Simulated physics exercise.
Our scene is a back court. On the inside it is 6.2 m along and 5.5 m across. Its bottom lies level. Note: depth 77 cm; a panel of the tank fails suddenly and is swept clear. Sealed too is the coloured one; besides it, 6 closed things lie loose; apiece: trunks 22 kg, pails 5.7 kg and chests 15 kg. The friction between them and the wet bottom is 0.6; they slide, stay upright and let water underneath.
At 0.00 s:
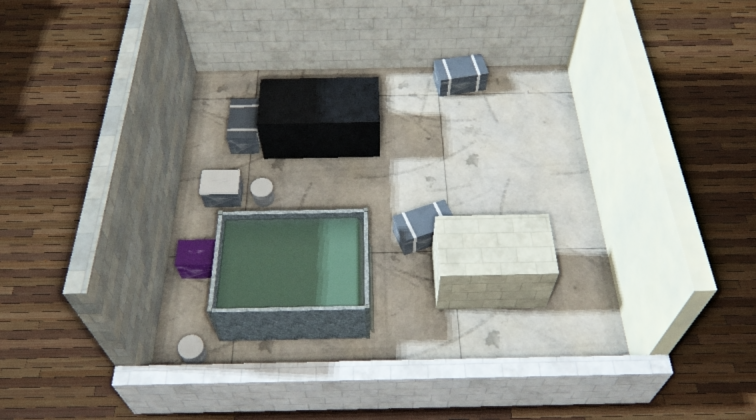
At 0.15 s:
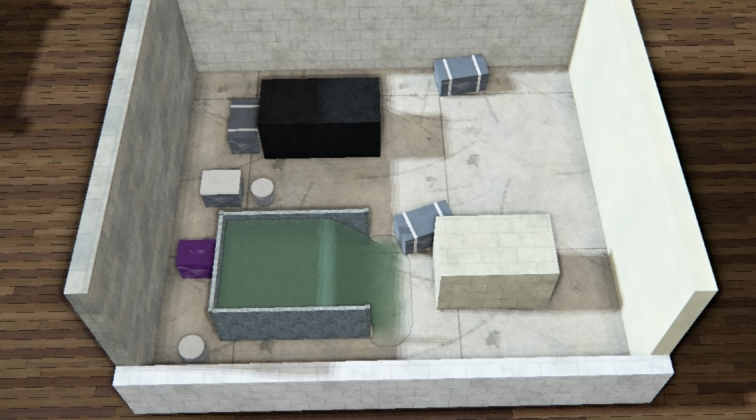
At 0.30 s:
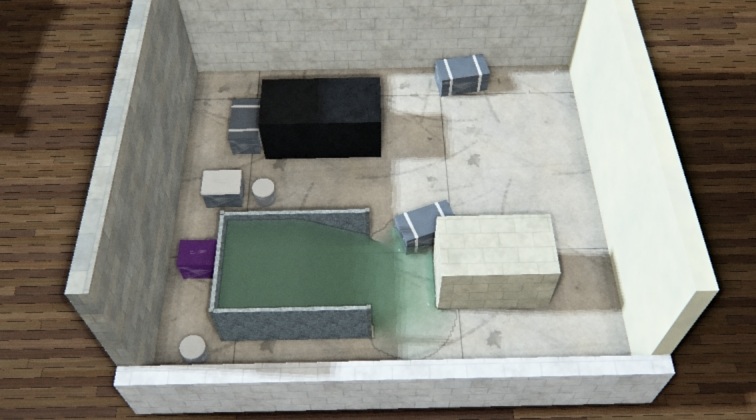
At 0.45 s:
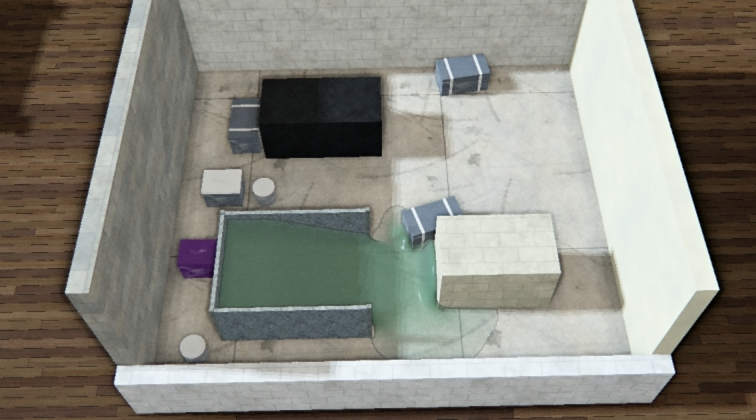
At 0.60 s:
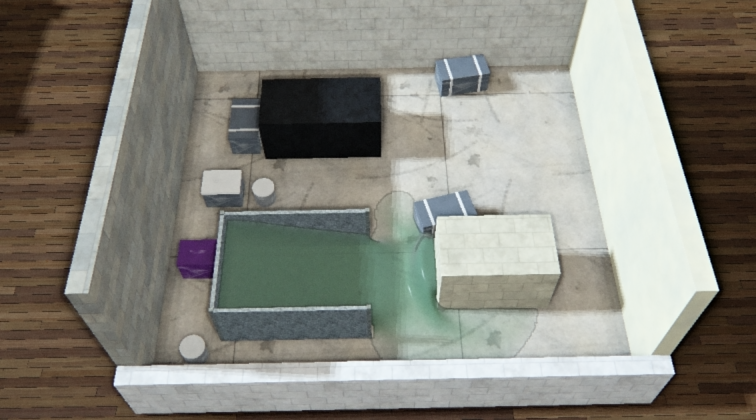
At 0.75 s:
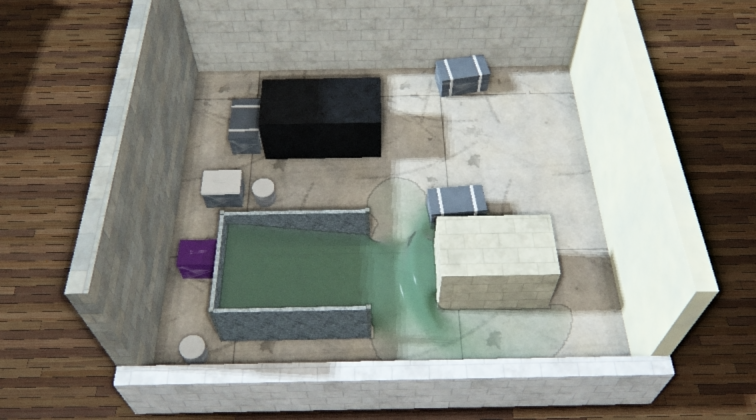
Green water pours from the open right side of a grey-walled tank in a pale walled court, seen from high above by a still camera. A black block and strapped grey-blue chests stand behind, a cream block sits to the right, and a purple chest and pale pails lie at left. The water spreads across the floor against the cream block, and the nearby grey-blue chest slides right and turns behind it.
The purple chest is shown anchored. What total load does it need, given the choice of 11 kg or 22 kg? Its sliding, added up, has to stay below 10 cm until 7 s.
It needs the full 22 kg.
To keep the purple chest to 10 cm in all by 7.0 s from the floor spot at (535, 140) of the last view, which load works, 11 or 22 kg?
Going by the scene, both weights fall short.
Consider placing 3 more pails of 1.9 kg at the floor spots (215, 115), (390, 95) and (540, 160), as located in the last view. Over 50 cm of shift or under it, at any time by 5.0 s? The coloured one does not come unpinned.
Results, in sequence: Not exceeded / exceeded / exceeded.
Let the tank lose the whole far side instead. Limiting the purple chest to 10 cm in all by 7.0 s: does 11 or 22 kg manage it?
Then I'd expect neither mass to do.
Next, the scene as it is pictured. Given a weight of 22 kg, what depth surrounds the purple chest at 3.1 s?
Depth: Approx. 0 cm.
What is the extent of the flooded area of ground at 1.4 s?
Close to 13 m2, I'd say.
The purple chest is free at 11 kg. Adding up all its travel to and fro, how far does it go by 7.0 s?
Total path: Approx. 40 cm.
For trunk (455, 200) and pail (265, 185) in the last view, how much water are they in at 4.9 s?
First about 15 cm, second about 2 cm.
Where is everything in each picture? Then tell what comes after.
The purple chest at (197, 252) rests on the ground; 2.6 m2 under water; 0 of 7 have shifted, in the first frame.
The purple chest at (197, 252), on the bottom; 3.5 m2 under water; 0 of 7 have shifted, in the second frame.
The purple chest at (198, 252), on the bottom; 4.3 m2 under water; 0 of 7 have shifted, in the third frame.
The purple chest at (199, 252), on the bottom; water covers 5.2 m2; 1 of 7 have shifted, in the fourth frame.
The purple chest at (198, 252) rests on the ground; 6.2 m2 under water; 1 of 7 have shifted, in the fifth frame.
The purple chest at (198, 252), on the bottom; 7.4 m2 under water; 1 of 7 have shifted, in the sixth frame.
After 1.4 s the purple chest would be 0 cm from its start with 11 kg and 0 cm from its start with 22 kg; 0 cm of water round it then.
After 3.1 s the purple chest would be 0 cm from its start with 11 kg and 0 cm from its start with 22 kg; 0 cm of water round it then.
After 4.9 s the purple chest would be 0 cm from its start with 11 kg and 0 cm from its start with 22 kg; 4 cm of water round it then.
After 7.0 s the purple chest would be 41 cm from its start with 11 kg and 0 cm from its start with 22 kg; 5 cm of water round it then.
